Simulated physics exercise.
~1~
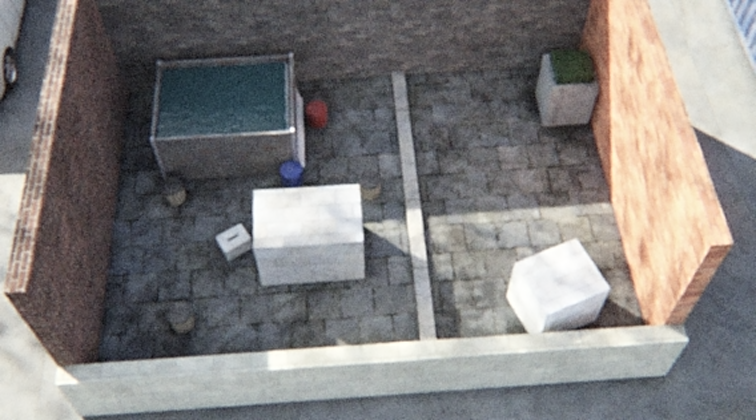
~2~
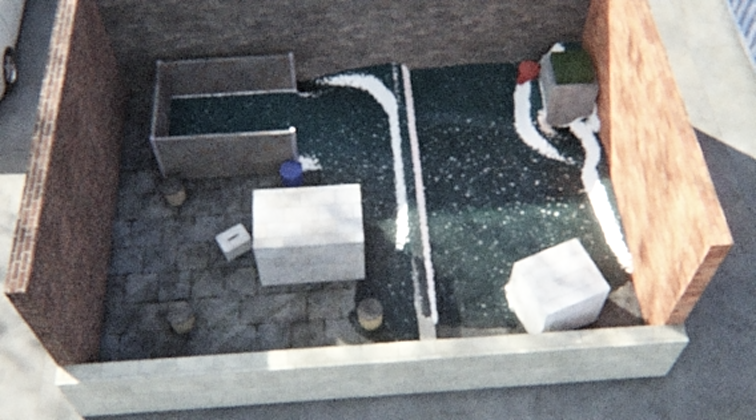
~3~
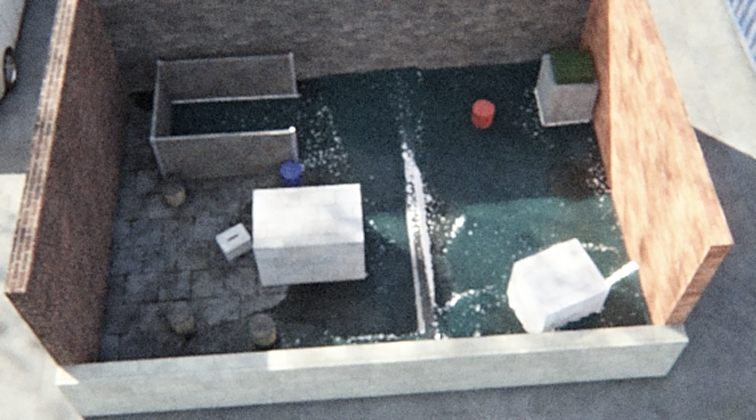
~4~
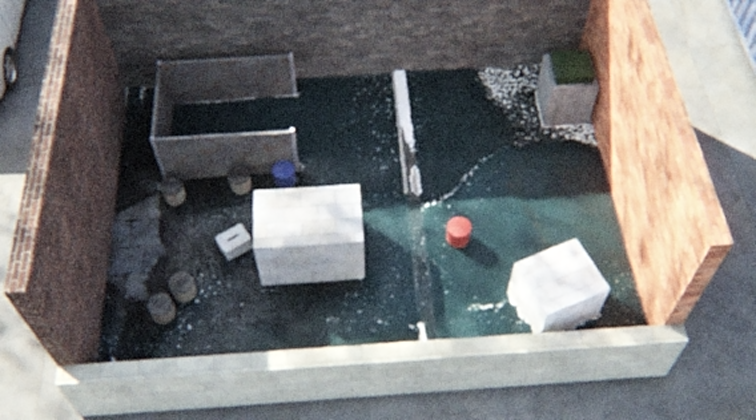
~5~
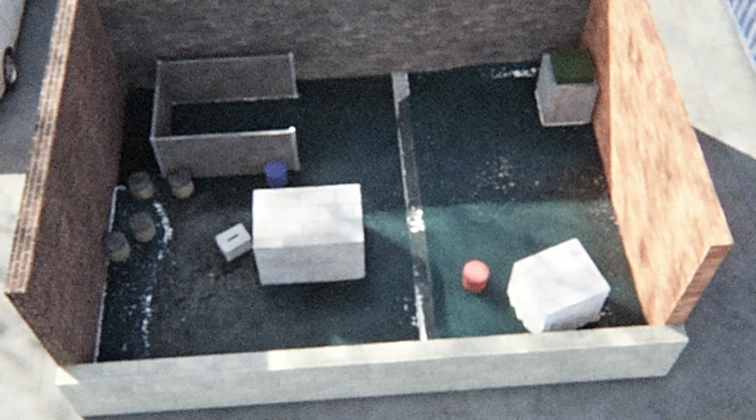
Dark water burst from the open right end of a tank in a walled yard, sweeping a red pail over the low kerb and then toward the front, while the blue pail barely shifted and four dull containers ended up clustered at the left.
